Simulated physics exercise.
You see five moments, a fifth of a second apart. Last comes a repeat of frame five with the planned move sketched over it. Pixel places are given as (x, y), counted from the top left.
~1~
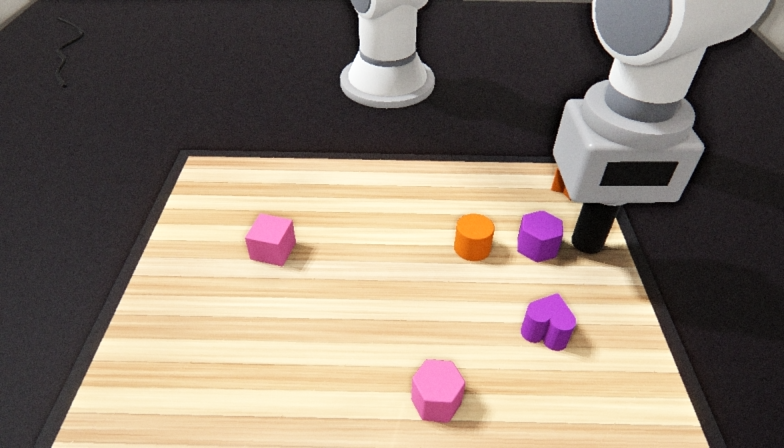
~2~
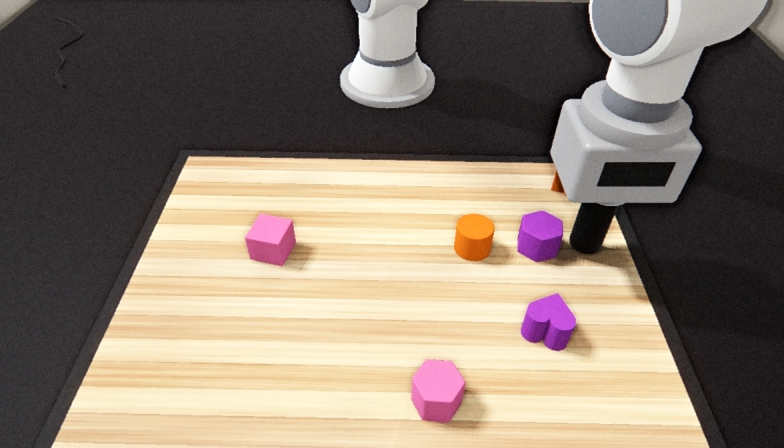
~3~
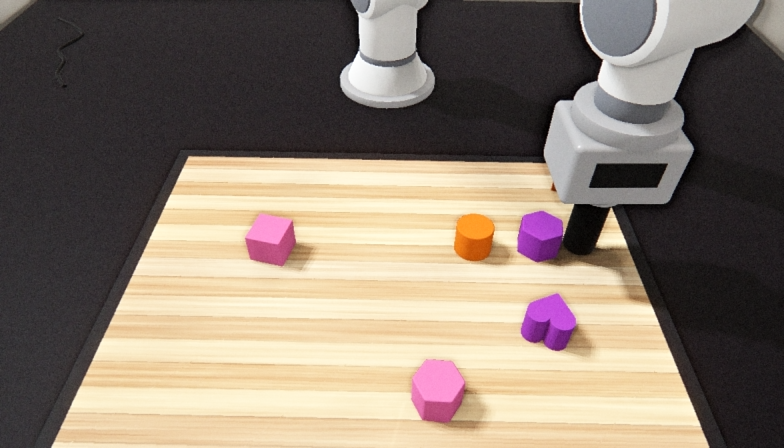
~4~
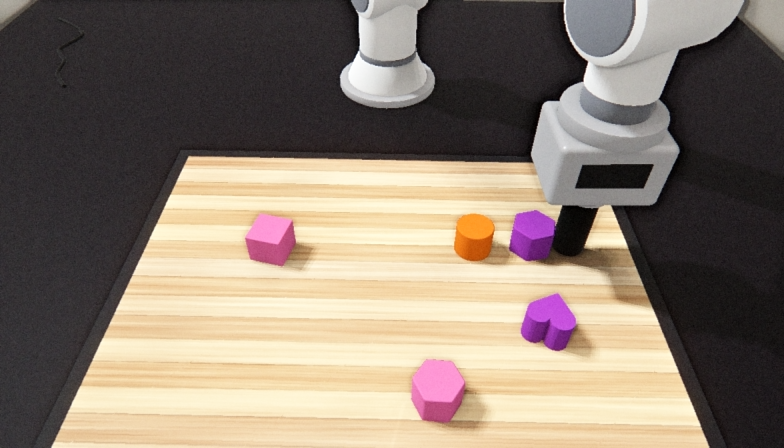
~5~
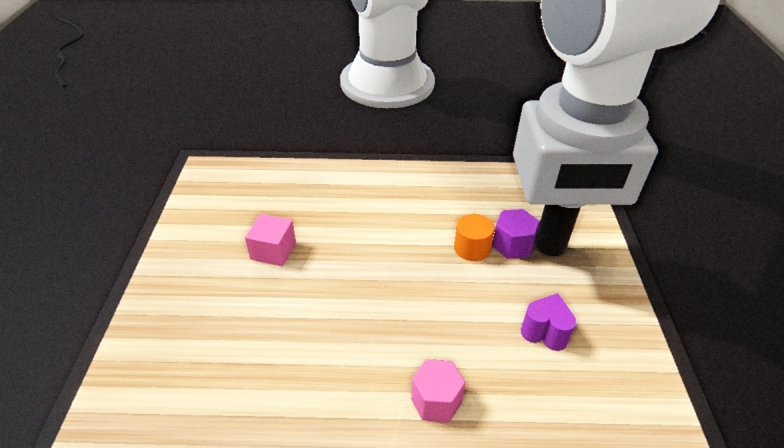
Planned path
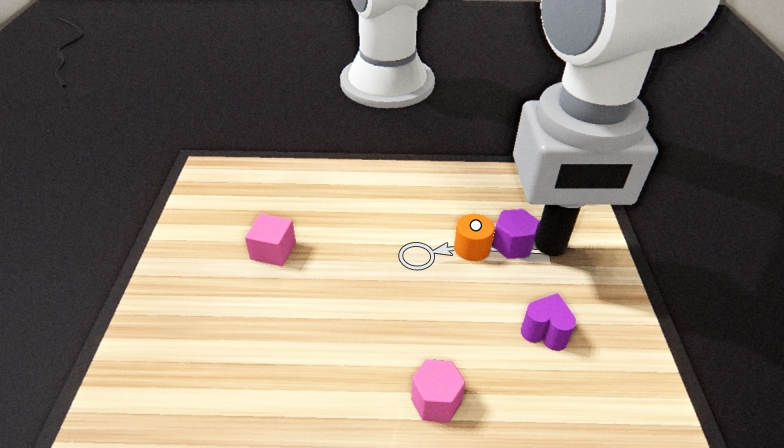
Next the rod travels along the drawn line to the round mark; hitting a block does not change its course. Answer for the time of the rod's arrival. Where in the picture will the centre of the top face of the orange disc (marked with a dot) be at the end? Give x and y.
It ends at (387, 220).
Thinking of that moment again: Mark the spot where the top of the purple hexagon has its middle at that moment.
Just about (457, 201).
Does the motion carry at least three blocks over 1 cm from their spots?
No
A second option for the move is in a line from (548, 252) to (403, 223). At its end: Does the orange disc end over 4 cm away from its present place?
In short: Yes.
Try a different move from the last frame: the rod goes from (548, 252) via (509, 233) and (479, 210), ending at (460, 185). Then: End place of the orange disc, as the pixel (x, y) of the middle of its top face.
I'd place it at (448, 227), taking the centre of its top.
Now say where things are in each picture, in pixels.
In the first picture, rod's lower end (587, 243); orange disc (476, 225); purple hexagon (543, 224).
In the second picture, rod (585, 243); blocks still.
In the third picture, rod (578, 244); blocks still.
In the fourth picture, rod (567, 245); purple hexagon (535, 224).
In the fifth picture, rod (550, 245); orange disc (476, 225); purple hexagon (518, 222).
Drawn move, from (548, 252) through (481, 248) to (417, 256); the dot is on the orange disc.
The first path, step by step. One third of the way, rod (505, 242); orange disc (445, 224); purple hexagon (478, 210), turned 20° clockwise.
Two thirds of the way, rod (460, 241); orange disc (426, 222); purple hexagon (458, 201), turned 60° clockwise.
At the end, rod (417, 249); orange disc (387, 220); purple hexagon (457, 201), turned 60° clockwise.
